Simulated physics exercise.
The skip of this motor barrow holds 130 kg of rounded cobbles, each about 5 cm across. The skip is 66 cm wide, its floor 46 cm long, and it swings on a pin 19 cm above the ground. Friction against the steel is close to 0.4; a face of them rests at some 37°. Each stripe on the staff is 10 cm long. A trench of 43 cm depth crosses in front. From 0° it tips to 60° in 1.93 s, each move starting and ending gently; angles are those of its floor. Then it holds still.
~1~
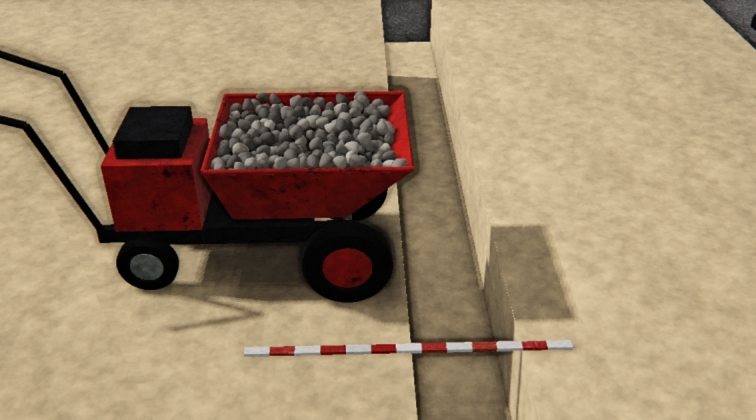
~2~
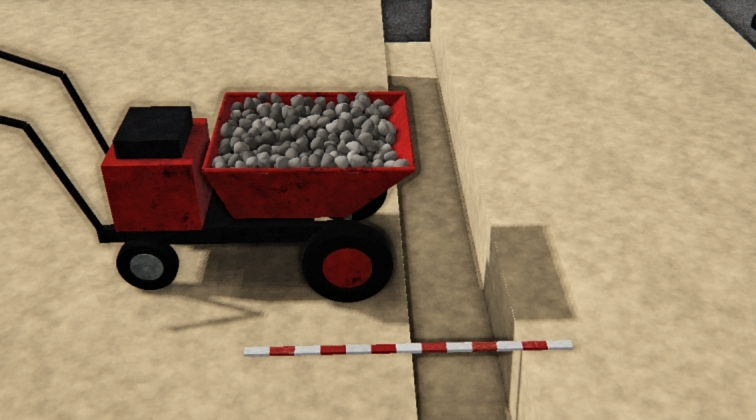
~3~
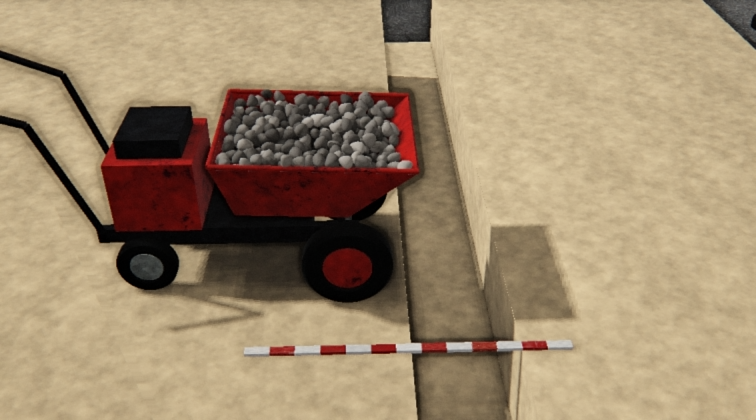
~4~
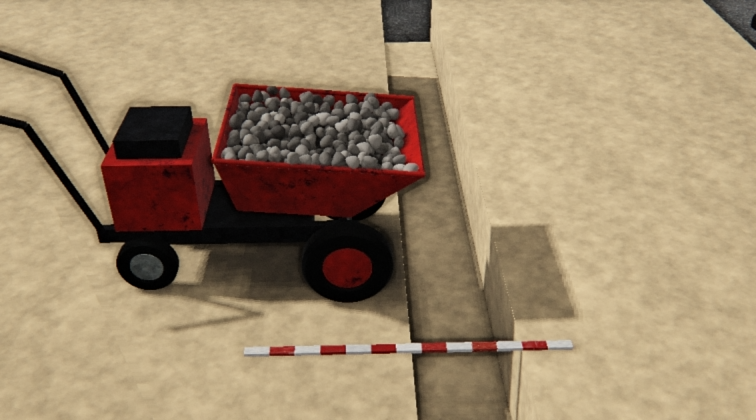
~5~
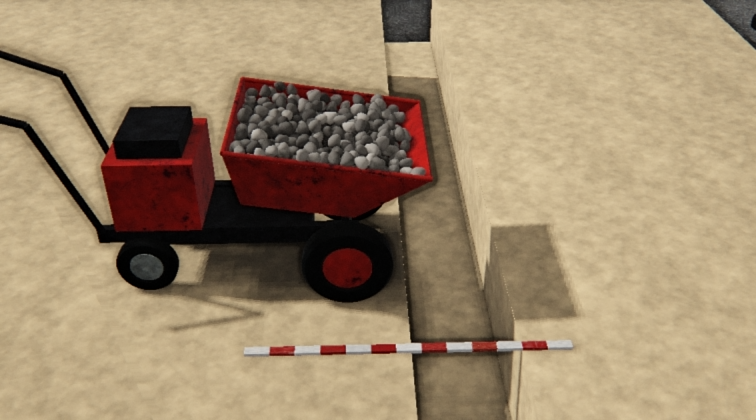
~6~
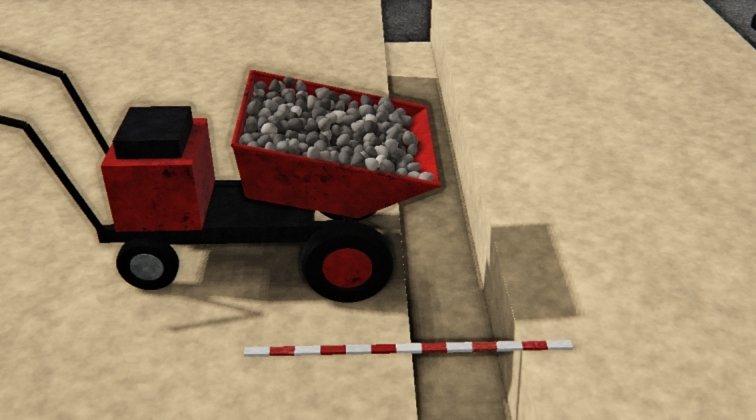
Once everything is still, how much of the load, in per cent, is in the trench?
Roughly 64 per cent ends in the trench.
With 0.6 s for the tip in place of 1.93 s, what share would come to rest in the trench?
Then about 45 per cent.
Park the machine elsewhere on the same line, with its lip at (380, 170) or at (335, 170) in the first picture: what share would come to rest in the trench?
Near 95 per cent from the first place, 100 from the second.
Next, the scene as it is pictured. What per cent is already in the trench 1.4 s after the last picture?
About 20 per cent by then.
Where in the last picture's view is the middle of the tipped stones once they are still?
Around (478, 306).
Then, 0.9 s after the last picture the floor is at 51°, 99 % in the skip, 1 % in the trench; the foremost stones are at (477, 210).
Then, 1.4 s after the last picture the floor is at 60°, 55 % in the skip, 22 % in the trench, 23 % past the trench; the foremost stones are at (576, 249).
Then, 1.8 s after the last picture the floor is at 60°, 29 % in the skip, 34 % in the trench, 37 % past the trench; the foremost stones are at (636, 258).
Then, 3.7 s after the last picture the floor is at 60°, 0 % in the skip, 64 % in the trench, 36 % past the trench; the foremost stones are at (656, 256).
